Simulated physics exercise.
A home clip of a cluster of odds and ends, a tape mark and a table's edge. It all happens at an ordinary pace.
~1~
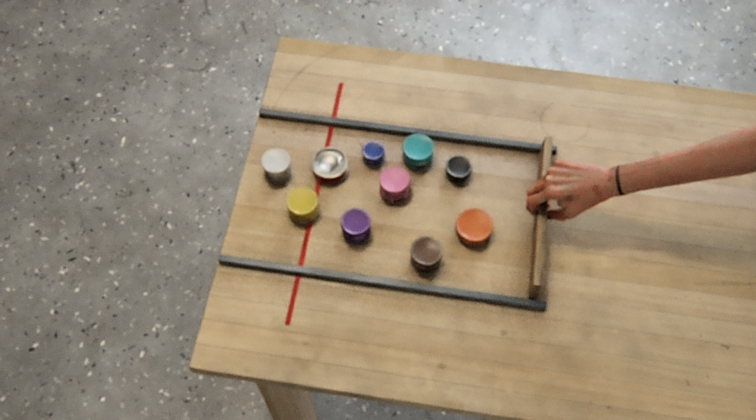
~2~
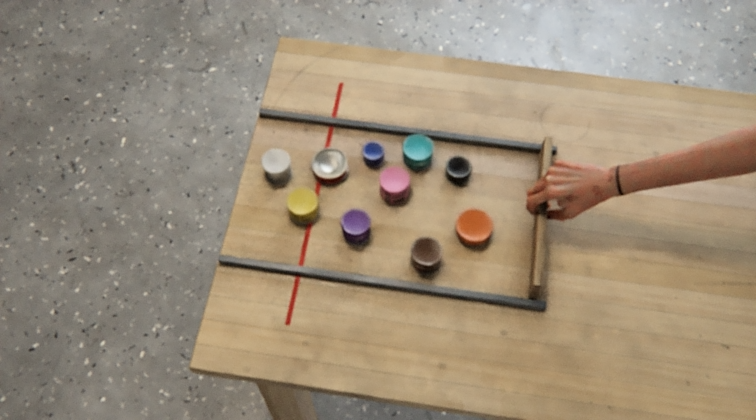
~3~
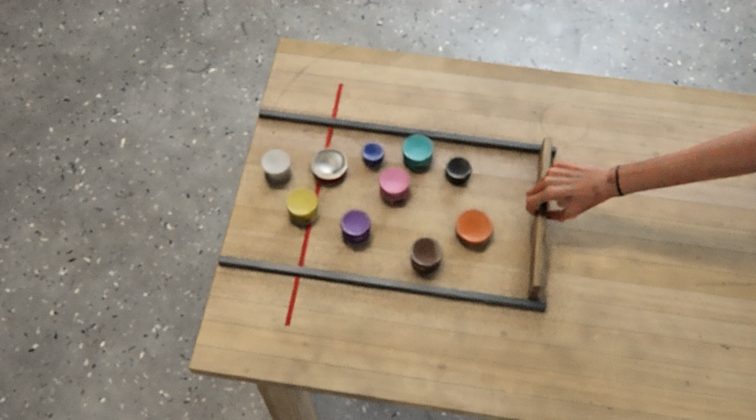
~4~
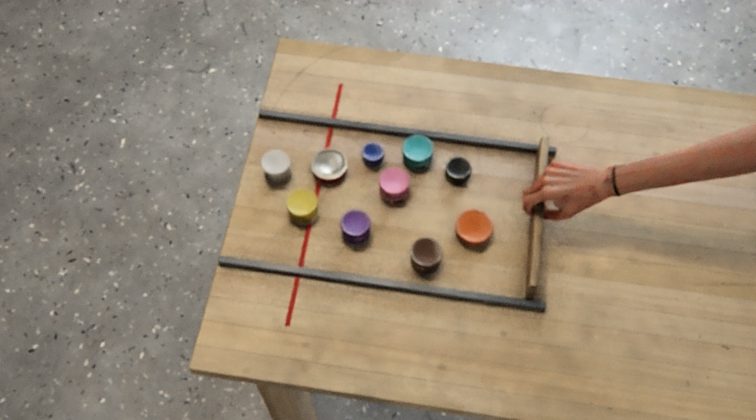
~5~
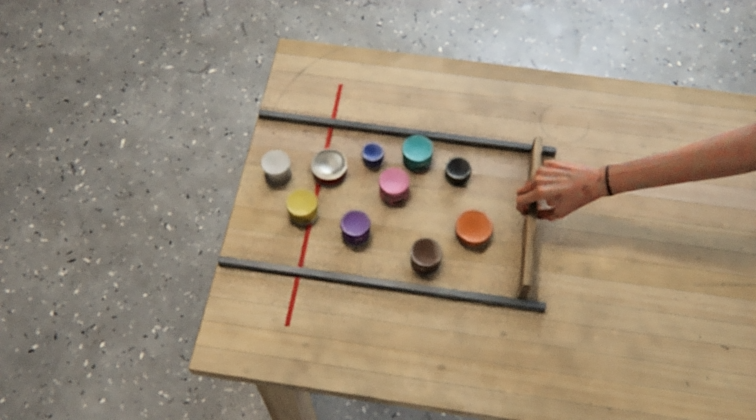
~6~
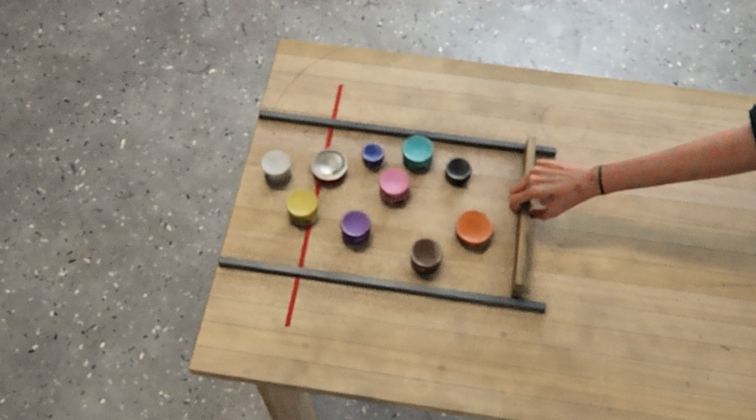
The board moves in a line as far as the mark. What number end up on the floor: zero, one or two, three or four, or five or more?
The number that fall off is zero.
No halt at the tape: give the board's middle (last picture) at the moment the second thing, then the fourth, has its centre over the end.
About (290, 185), then (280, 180).
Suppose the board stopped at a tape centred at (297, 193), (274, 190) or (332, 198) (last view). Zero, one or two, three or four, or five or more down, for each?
The falls would be 1 or 2; three to four; no fall at all.
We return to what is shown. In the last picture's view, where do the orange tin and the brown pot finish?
About (294, 209), and the other about (289, 243).
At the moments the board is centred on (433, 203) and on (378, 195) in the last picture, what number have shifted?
First 4, then 8.
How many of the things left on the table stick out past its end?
That would be 1.
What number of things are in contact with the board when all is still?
That makes 5.
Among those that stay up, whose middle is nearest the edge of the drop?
It is the white tin.
Soon after, none off yet; white tin at rest near (277, 169); yellow tin at rest near (303, 208); red pot at rest near (330, 168).
After that, none off yet; white tin at rest near (277, 169); yellow tin at rest near (303, 208); red pot moving near (326, 170).
In the end, the number that fall off is zero.
